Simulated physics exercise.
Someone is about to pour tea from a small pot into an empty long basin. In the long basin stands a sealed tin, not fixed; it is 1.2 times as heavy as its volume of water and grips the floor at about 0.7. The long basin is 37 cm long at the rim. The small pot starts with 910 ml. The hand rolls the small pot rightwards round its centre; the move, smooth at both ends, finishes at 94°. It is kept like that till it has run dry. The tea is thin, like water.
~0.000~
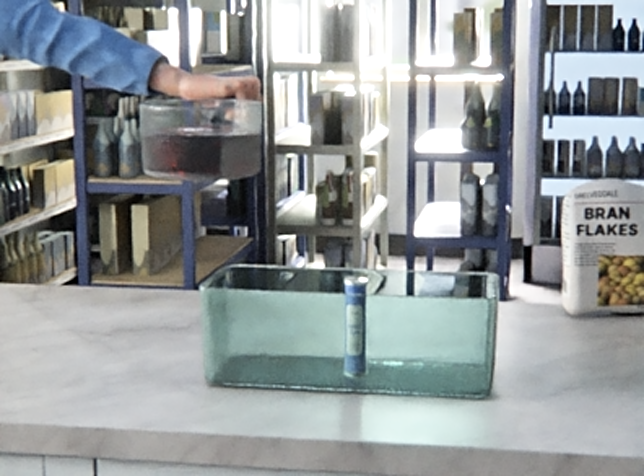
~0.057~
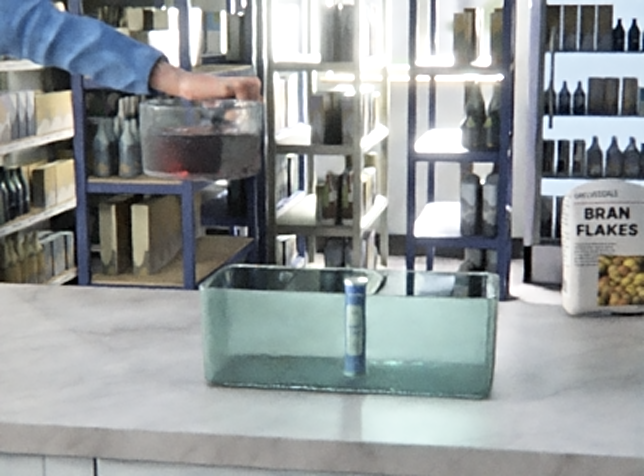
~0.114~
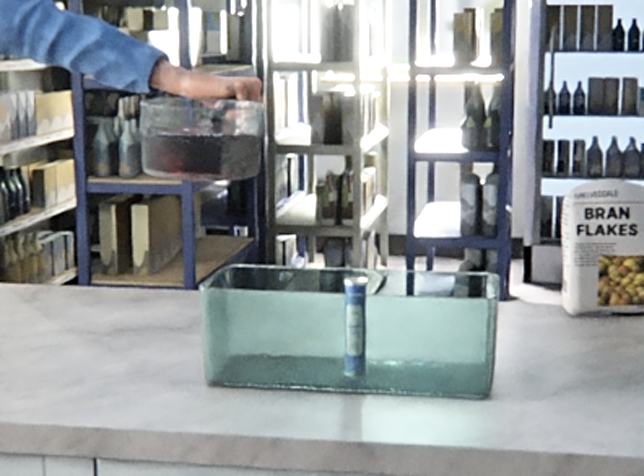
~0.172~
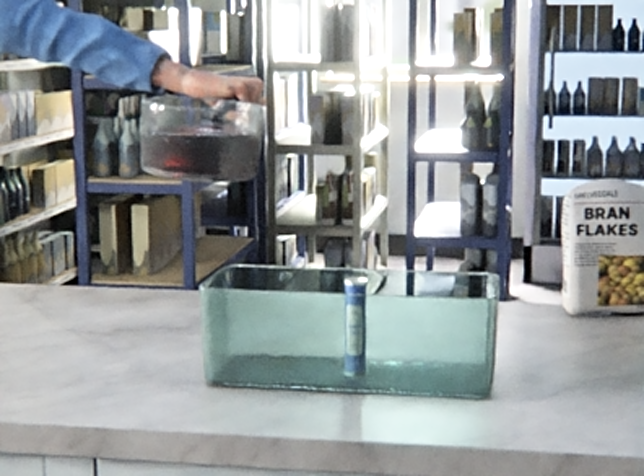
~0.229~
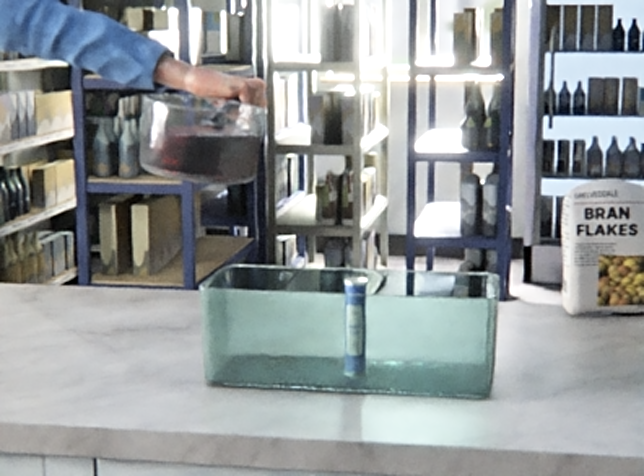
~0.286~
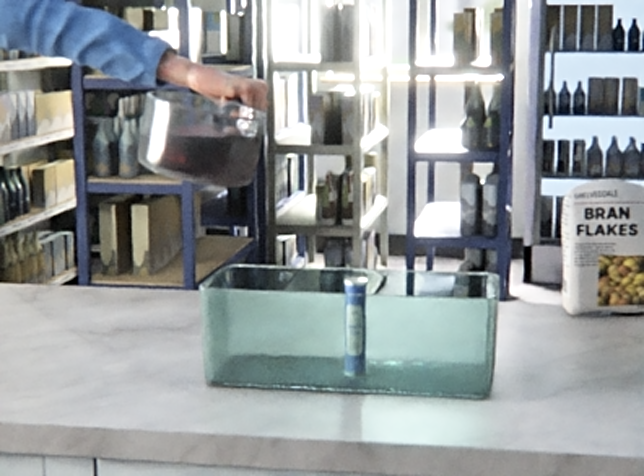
A hand in a blue sleeve held a small clear pot of dark reddish tea above and left of a long greenish glass basin on a counter, then slowly tilted it slightly to the right.
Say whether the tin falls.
It stays up.
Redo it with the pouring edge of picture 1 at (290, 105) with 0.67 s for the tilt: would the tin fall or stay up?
Then it goes over.
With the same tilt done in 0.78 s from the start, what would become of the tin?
Then it stays up.
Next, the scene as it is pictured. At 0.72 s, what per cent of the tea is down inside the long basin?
About 1 per cent.
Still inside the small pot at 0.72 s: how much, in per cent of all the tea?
Some 80 per cent.
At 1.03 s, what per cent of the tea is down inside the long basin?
Near 52 in a hundred.
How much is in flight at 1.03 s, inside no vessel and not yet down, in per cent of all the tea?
About 20 per cent.
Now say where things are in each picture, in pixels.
The first picture shows tilt 0°; pouring edge (260, 106); surface from (148, 131) to (258, 132); the long basin's rim runs from (213, 278) to (497, 288); the tin's top is at (356, 284).
The second picture shows tilt 1°; pouring edge (260, 107); surface from (148, 131) to (259, 133).
The third picture shows tilt 2°; pouring edge (261, 108); surface from (148, 131) to (259, 132).
The fourth picture shows tilt 5°; pouring edge (262, 111); surface from (148, 131) to (259, 134).
The fifth picture shows tilt 8°; pouring edge (263, 115); surface from (148, 131) to (260, 134).
The sixth picture shows tilt 12°; pouring edge (265, 120); surface from (148, 131) to (261, 134).
By 0.72 s the tilt is 60° and 80 per cent is still to pour; the tin stands where it began.
By 1.03 s the tilt is 89° and 27 per cent is still to pour; the tin stands where it began.
By 1.36 s the tilt is 94° and 6 per cent is still to pour; the tin stands where it began.
By 1.72 s the tilt is 94° and 1 per cent is still to pour; the tin stands where it began.
At rest the tin stands where it began.
